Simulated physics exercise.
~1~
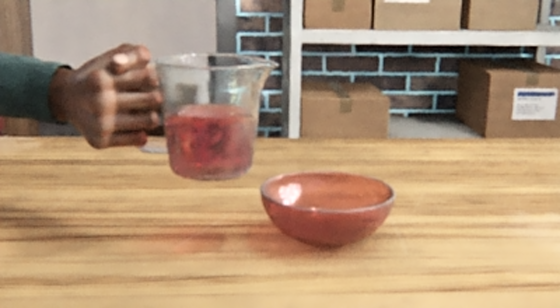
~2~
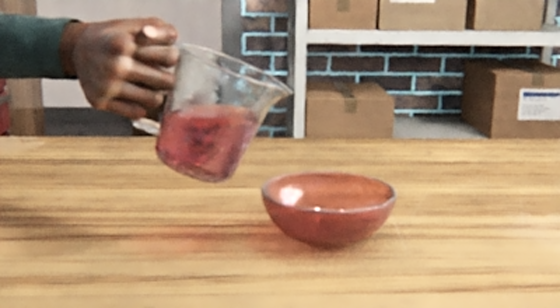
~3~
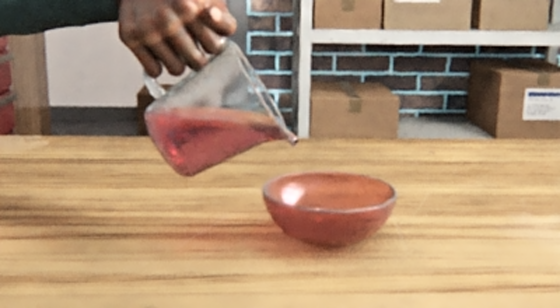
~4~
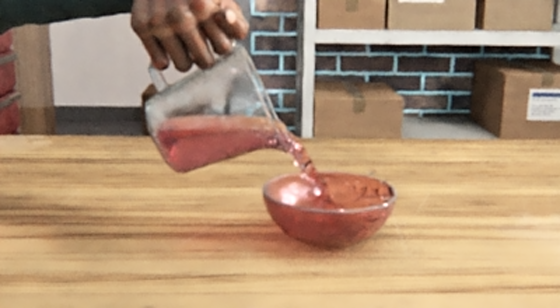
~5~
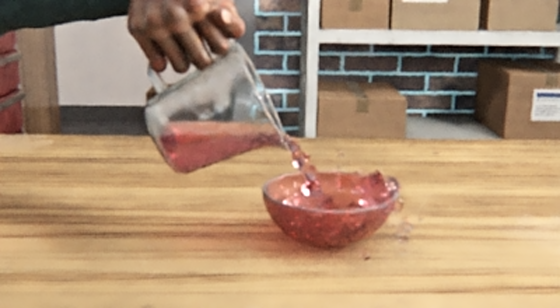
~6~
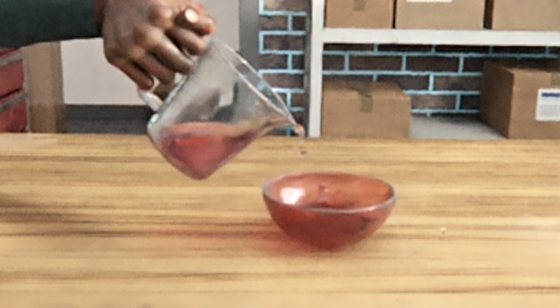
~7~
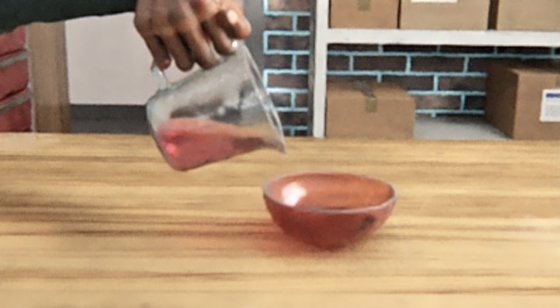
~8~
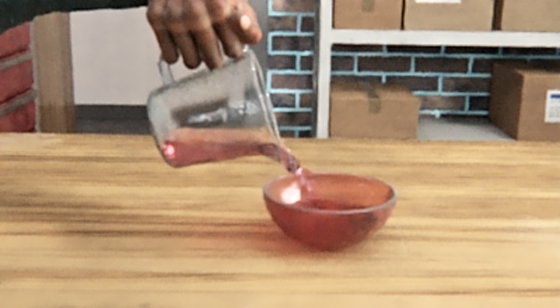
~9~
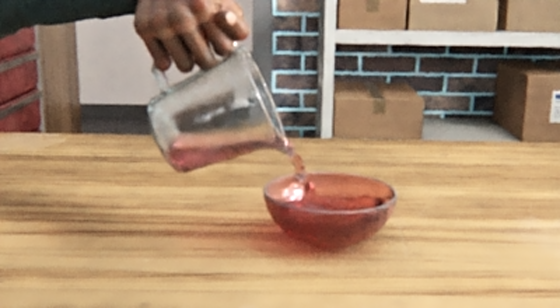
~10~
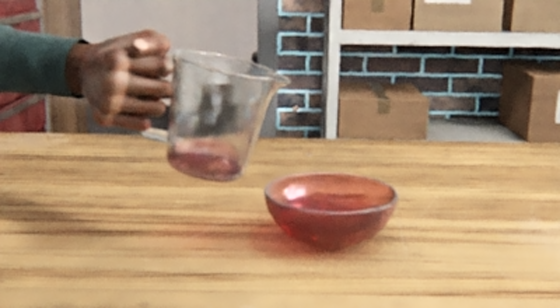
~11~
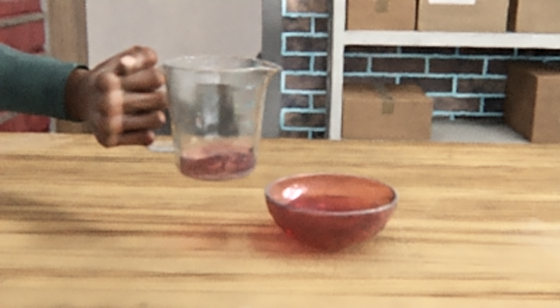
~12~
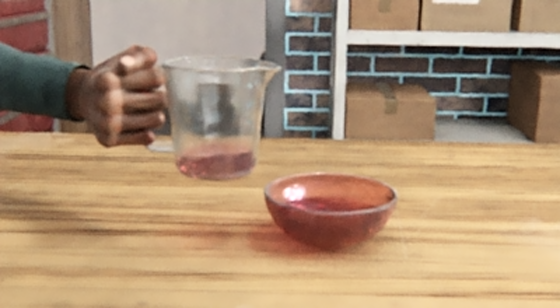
On a wooden table before brick and shelved boxes, a hand tips a clear jug of red liquid over a glass bowl, pouring with some splashing, easing back, then pouring again before levelling the jug, leaving a little liquid inside and the bowl holding red liquid.
